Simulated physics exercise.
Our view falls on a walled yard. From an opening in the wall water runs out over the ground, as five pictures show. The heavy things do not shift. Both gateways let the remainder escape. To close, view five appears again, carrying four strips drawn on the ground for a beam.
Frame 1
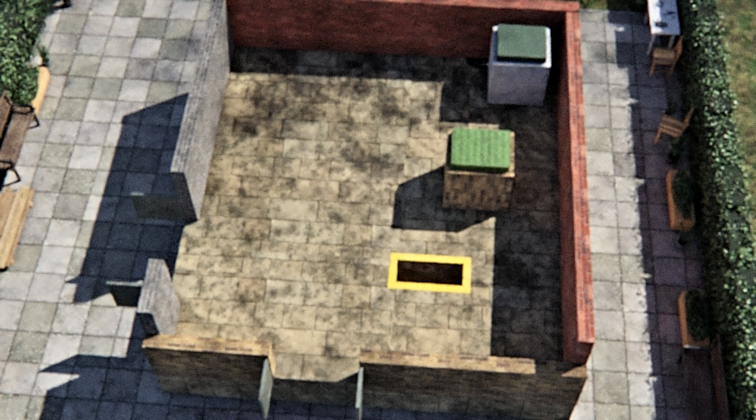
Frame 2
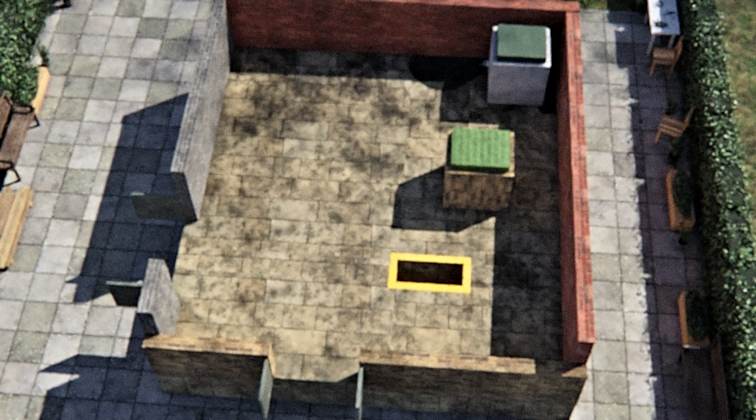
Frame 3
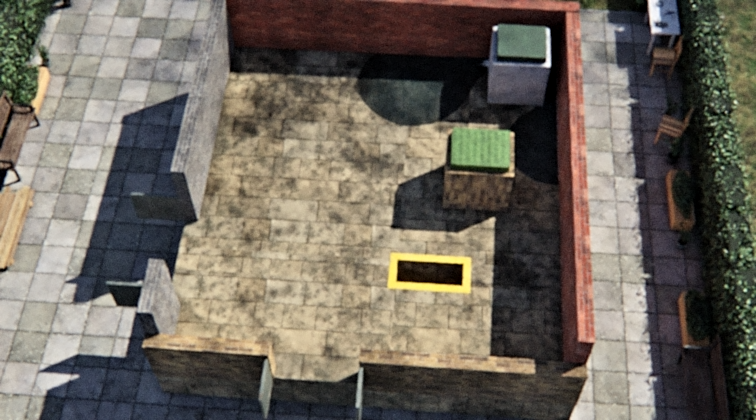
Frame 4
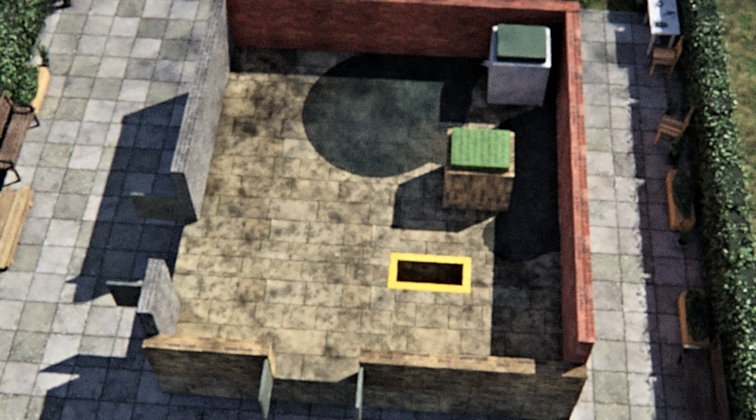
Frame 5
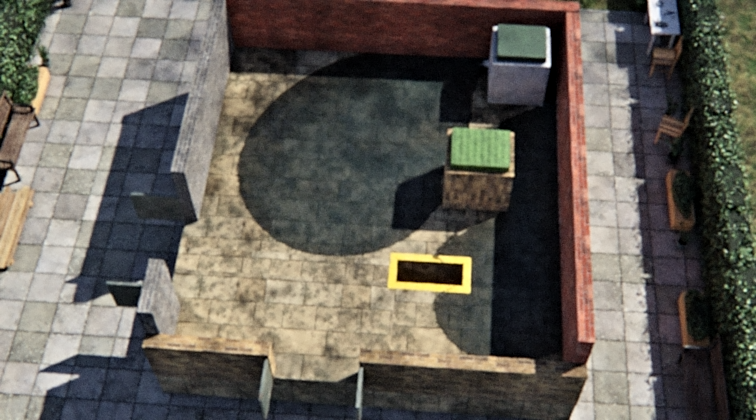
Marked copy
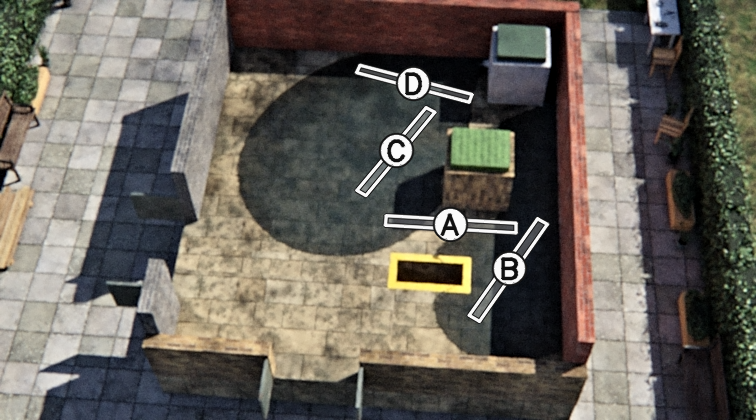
In a walled yard with two green-topped blocks and a yellow-edged gully, dark water appears near the back wall by the pale block and spreads in a widening rounded pool across the paving, reaching the gully.
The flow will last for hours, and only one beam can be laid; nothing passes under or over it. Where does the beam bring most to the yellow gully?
The best place is B.
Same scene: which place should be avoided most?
That is place A.
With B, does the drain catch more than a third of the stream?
No.
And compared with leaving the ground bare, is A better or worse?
Place A is worse.
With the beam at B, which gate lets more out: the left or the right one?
The right one.
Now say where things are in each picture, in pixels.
Outfall partly hidden; yellow gully at (430, 273); open gate at (318, 367); open gate at (190, 263); 1 % of the ground is wet; yellow gully still dry.
Water covers 4 % of the ground and shows as far out as (420, 74); yellow gully still dry.
Water covers 12 % of the ground and shows as far out as (364, 78); yellow gully still dry.
Water covers 26 % of the ground and shows as far out as (518, 254); yellow gully still dry.
Water covers 50 % of the ground and shows as far out as (473, 339); yellow gully taking water.
On the marked copy, A from (385, 220) to (515, 227); B from (474, 318) to (542, 221); C from (361, 192) to (430, 109); D from (358, 68) to (470, 98).
For place A, about 2 % of the stream runs into the yellow gully, about 97 % out by the gates.
For place B, about 21 % of the stream runs into the yellow gully, about 78 % out by the gates.
For place C, about 10 % of the stream runs into the yellow gully, about 89 % out by the gates.
For place D, about 8 % of the stream runs into the yellow gully, about 91 % out by the gates.
